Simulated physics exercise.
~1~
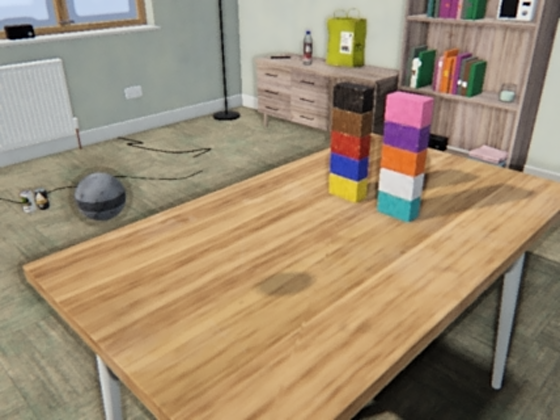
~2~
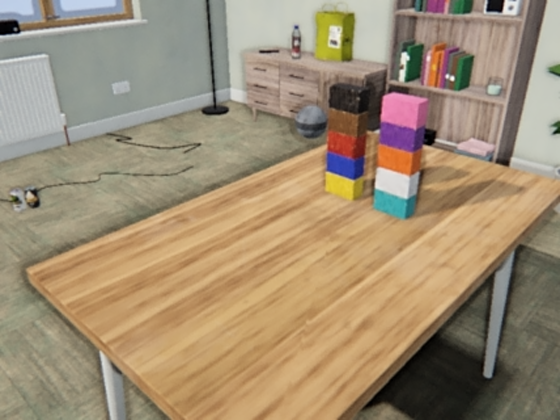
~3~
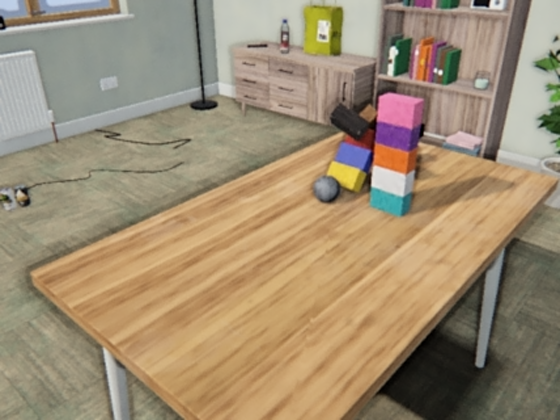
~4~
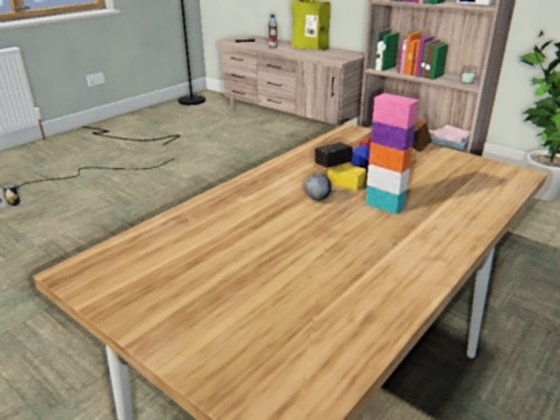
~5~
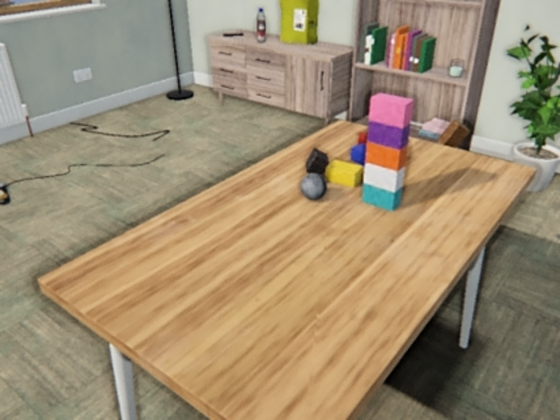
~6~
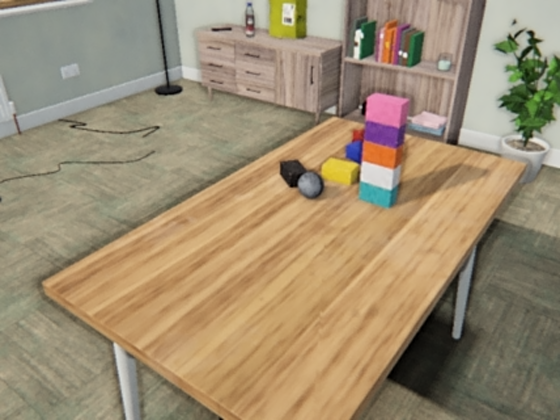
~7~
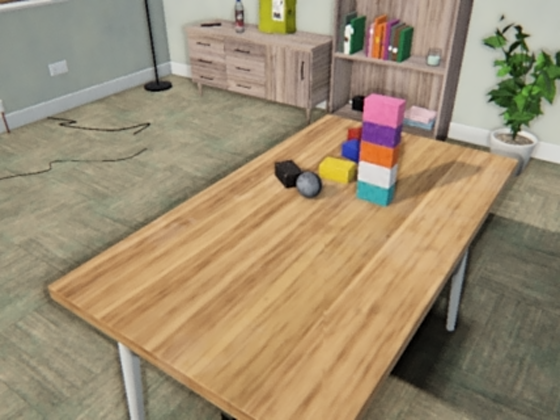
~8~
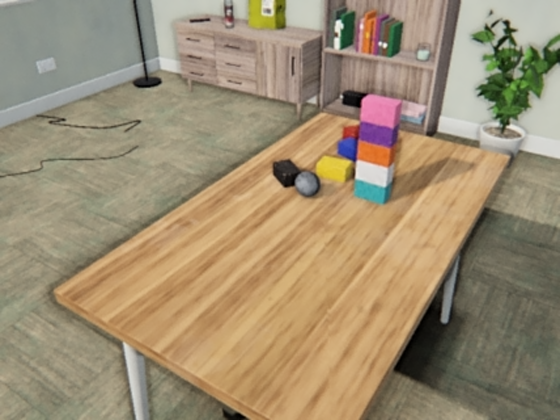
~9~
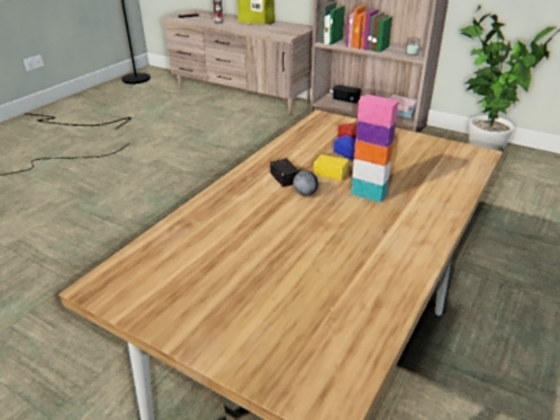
A grey ball flies in from the left, above the carpet of a room seen from over a wooden table, with drawers and a bookshelf behind. Two block towers stand near the table's far end, the left one black, brown, red, blue and yellow, the right one pink, purple, orange, white and turquoise. The ball strikes the left tower, which buckles and topples. The brown block tumbles behind the right tower and drops out of sight, while the black one lands beside the ball. As the view drifts sideways, the right tower remains upright beside the scattered blocks.
